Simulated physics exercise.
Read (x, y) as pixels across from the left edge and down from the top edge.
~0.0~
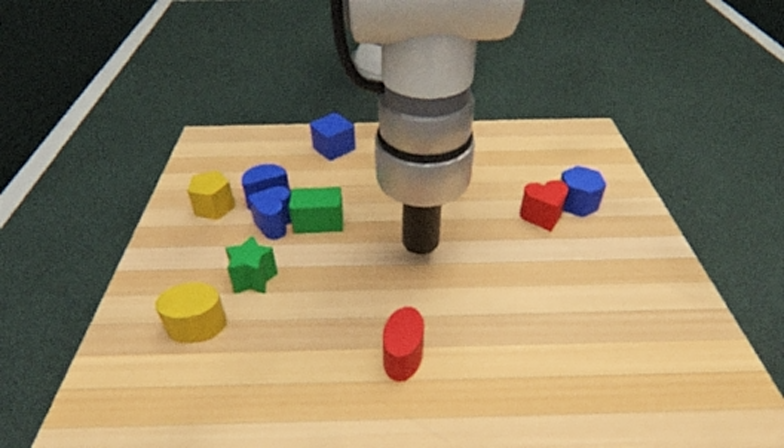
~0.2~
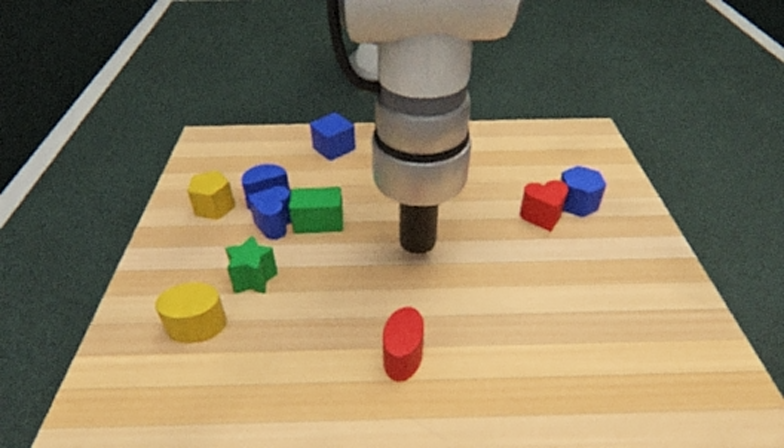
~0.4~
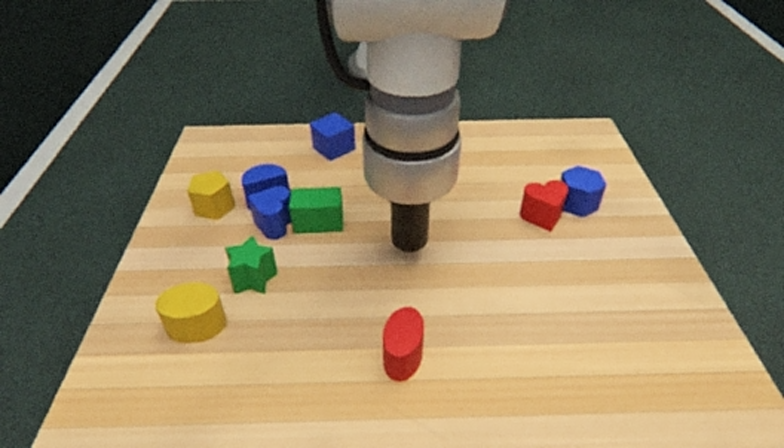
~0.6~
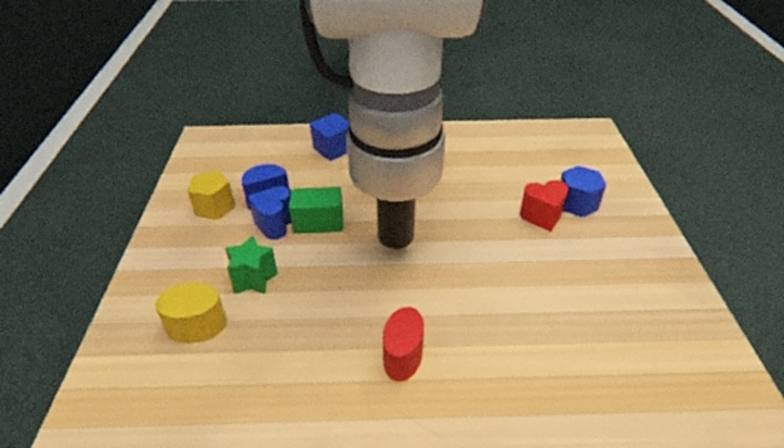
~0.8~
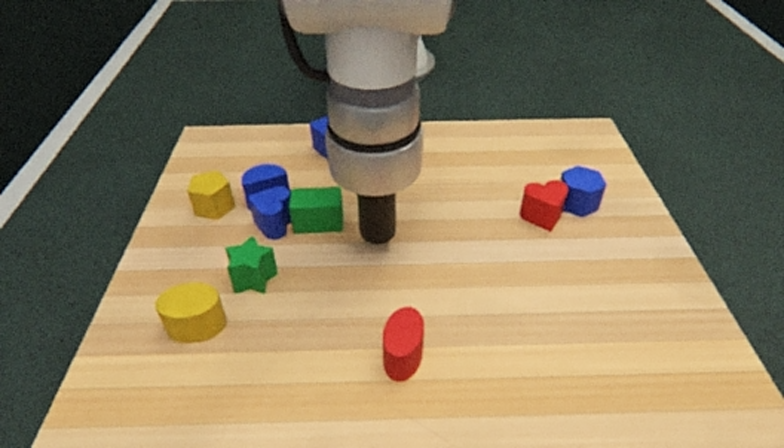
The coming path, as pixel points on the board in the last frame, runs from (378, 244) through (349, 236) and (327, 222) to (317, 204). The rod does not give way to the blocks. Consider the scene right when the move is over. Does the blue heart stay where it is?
No, it doesn't check out.
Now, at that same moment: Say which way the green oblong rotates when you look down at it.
The block spins anticlockwise.
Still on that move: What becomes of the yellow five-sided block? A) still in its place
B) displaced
It's A.
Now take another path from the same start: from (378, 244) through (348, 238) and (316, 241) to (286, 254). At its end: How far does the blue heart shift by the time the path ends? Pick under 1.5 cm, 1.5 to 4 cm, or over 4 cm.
Its displacement is below 1.5 cm.
The first path, step by step. One third of the way, rod at (347, 225); blue heart at (267, 199), turned 15° anticlockwise; green oblong at (309, 194).
Two thirds of the way, rod at (326, 211); blue heart at (258, 198), turned 25° anticlockwise; green oblong at (299, 183), turned 30° anticlockwise.
At the end, rod at (316, 193); yellow five-sided block not moved; blue D-shaped block at (257, 169), turned 30° anticlockwise; blue heart at (258, 198), turned 30° anticlockwise; green oblong at (288, 169), turned 55° anticlockwise.
